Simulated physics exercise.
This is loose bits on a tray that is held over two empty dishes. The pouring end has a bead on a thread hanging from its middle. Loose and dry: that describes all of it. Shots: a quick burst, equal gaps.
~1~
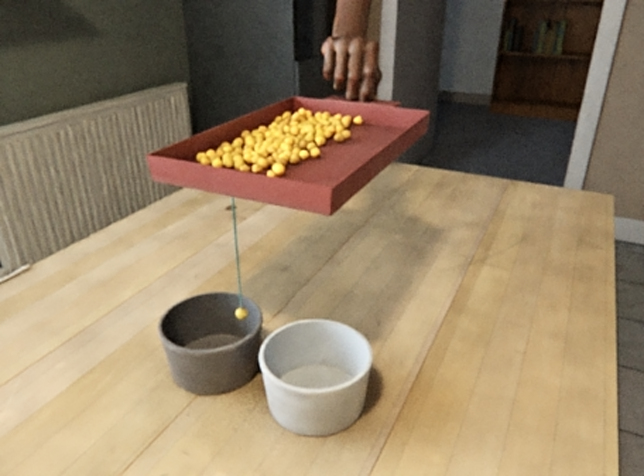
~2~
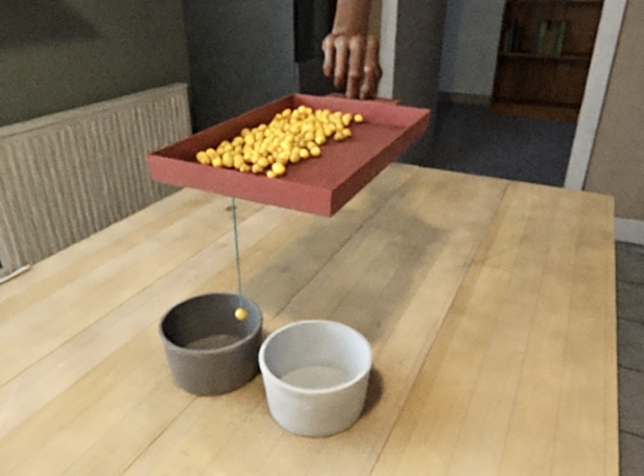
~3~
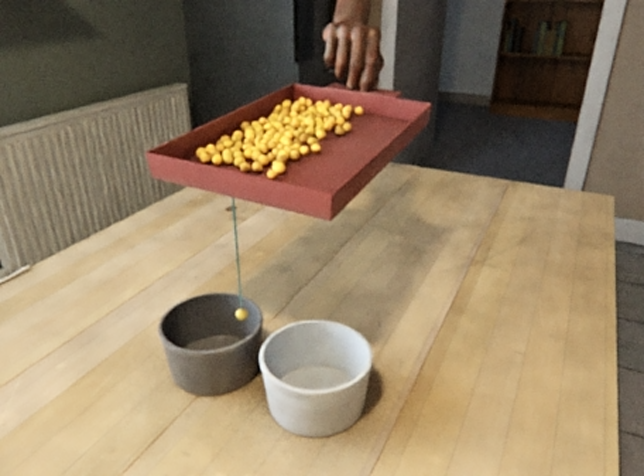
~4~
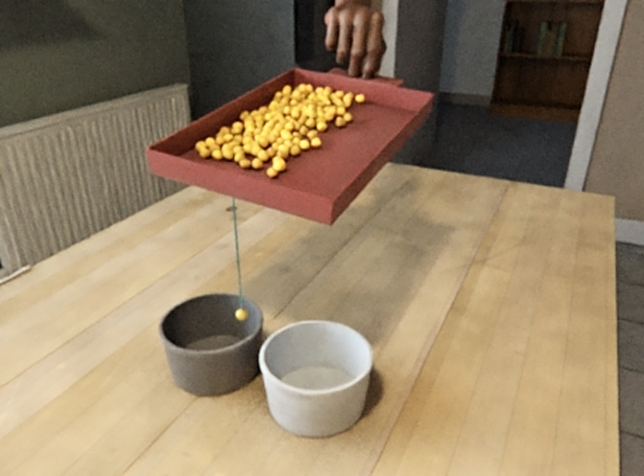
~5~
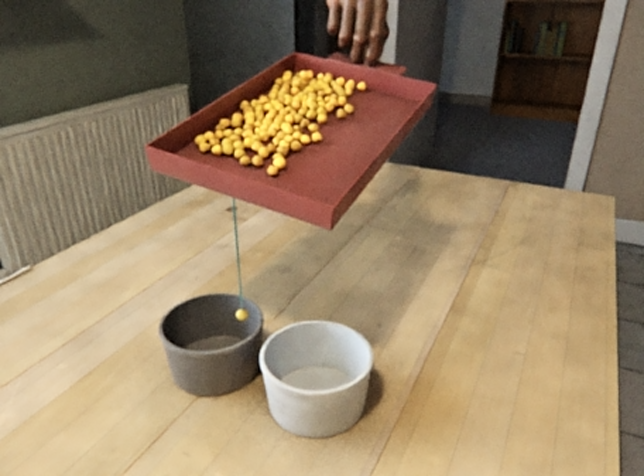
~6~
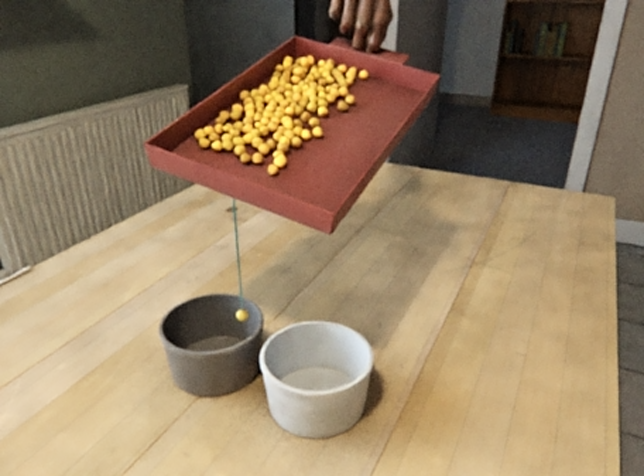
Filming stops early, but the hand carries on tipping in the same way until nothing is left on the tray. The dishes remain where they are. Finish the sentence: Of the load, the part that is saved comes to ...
More than half of it.
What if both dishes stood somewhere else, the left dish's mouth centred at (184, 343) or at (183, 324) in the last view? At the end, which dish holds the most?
Result, try one: The right of the two; try two: The right of the two.
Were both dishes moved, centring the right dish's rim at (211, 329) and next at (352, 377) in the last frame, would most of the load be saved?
Together the dishes get less than a half first, then beyond half.
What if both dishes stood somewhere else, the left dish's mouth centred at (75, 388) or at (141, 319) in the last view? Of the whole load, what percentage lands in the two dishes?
The first position comes out at 0 per cent, the other at 10 per cent.
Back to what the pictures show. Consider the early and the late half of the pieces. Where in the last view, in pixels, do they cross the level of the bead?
Earlier half at (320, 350), later half at (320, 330).
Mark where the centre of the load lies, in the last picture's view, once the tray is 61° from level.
Look close to (319, 174) in the last picture.
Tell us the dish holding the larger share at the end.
Observation: The greater share ends in the dish at the right.
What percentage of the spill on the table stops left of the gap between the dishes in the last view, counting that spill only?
Near 30 per cent.
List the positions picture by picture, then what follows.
The first picture shows corners of the pouring end near (150, 155) and (331, 186), level; middle of the load near (288, 137), puffed corn balls; left dish near (182, 367); right dish near (291, 407); bead on its thread near (242, 314).
The second picture shows corners of the pouring end near (150, 154) and (331, 188), level; middle of the load near (289, 136).
The third picture shows corners of the pouring end near (149, 152) and (331, 193), tipped barely, lowest at the right corner; middle of the load near (289, 129).
The fourth picture shows corners of the pouring end near (149, 149) and (332, 199), tipped a little, lowest at the right corner; middle of the load near (289, 120).
The fifth picture shows corners of the pouring end near (148, 146) and (332, 205), tipped a little, lowest at the right corner; middle of the load near (289, 110).
The sixth picture shows corners of the pouring end near (148, 143) and (333, 211), tipped clearly, lowest at the right corner; middle of the load near (289, 102); left dish near (183, 369); right dish near (291, 409).
Shortly afterwards, tray tipped steeply; the whole lot on the tray.
Next, tray tipped right over; the bulk on the tray; a little in the right dish; only a few outside both; only a few in the air.
Some moments later, tray tipped past a quarter turn; the bulk in the right dish; near a quarter outside both.
In the end, tray tipped past a quarter turn; the bulk in the right dish; none at all in the left dish; near a quarter outside both.
